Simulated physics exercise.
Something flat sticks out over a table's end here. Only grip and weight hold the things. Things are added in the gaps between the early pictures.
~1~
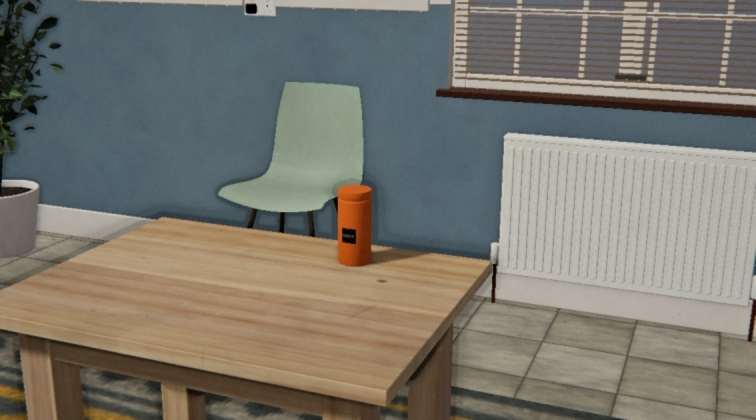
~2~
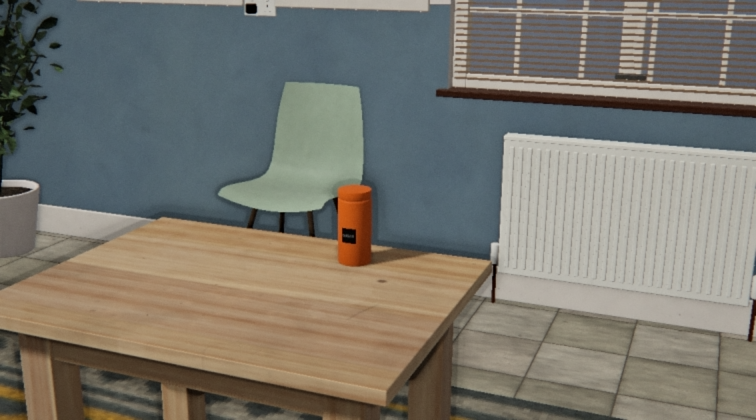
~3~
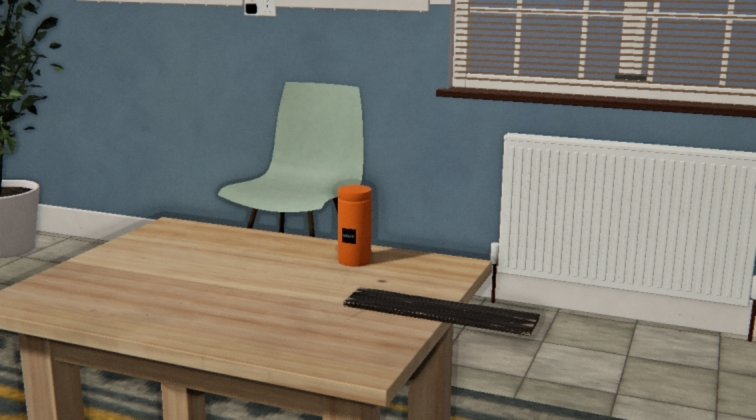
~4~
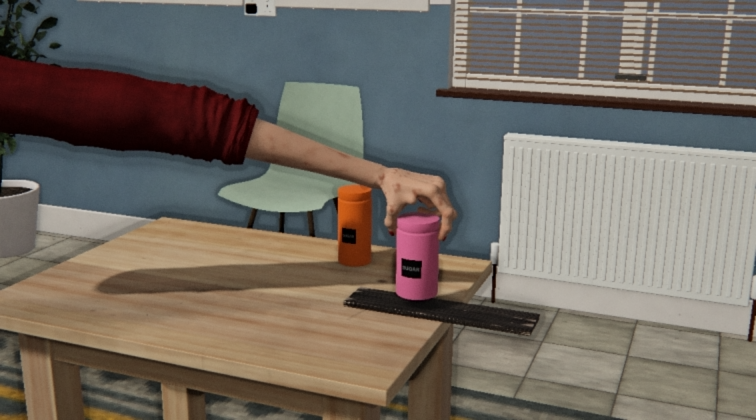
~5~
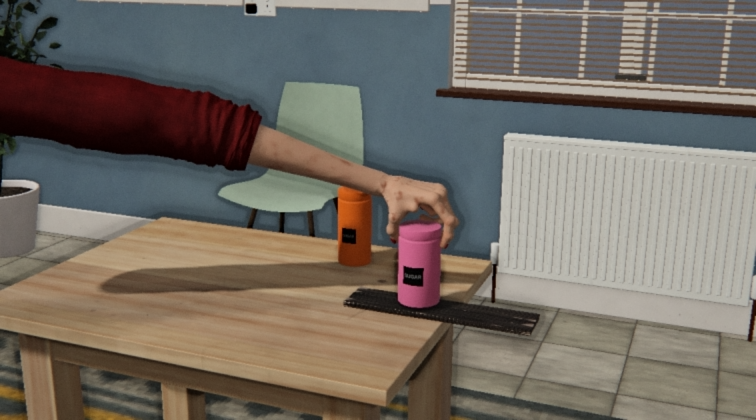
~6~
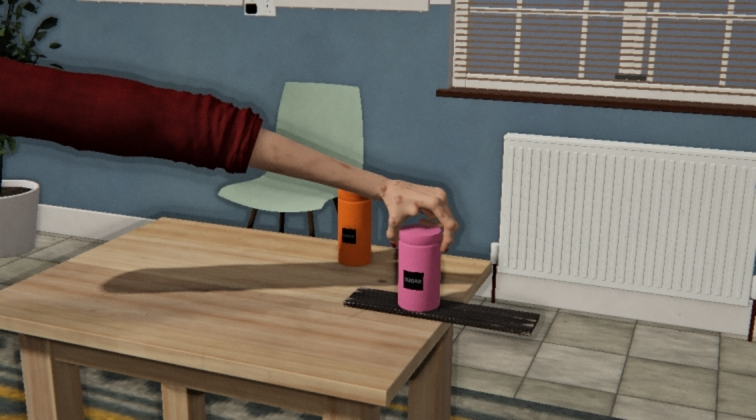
A dark slatted strip appeared on the wooden table beside an orange jar, sticking out past the right edge, and then a red-sleeved arm reached in from the left and lowered a pink jar onto it.
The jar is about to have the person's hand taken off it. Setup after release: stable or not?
It stays put.
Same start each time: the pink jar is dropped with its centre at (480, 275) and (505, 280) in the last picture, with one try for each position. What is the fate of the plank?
First try: It tips off the edge; second try: It tips off the edge.
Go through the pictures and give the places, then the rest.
In the first picture, the last thing is not in view yet; orange jar (355, 226).
In the second picture, the last thing is not in view yet; orange jar (355, 226).
In the third picture, the last thing is not in view yet; orange jar (355, 226).
The fourth picture shows on its way; pink jar (418, 255); orange jar (355, 226).
The fifth picture shows on its way; pink jar (420, 263); orange jar (355, 226).
The sixth picture shows in place under the hand; pink jar (420, 267); orange jar (355, 226).
Then, 0.20 s past the last view, nothing moves.
Then, 0.60 s past the last view, pink jar resting near (420, 267).
Finally, all 3 still in place. Final places as the last picture's camera would see them, pink jar near (420, 267). The plank stays on the table.
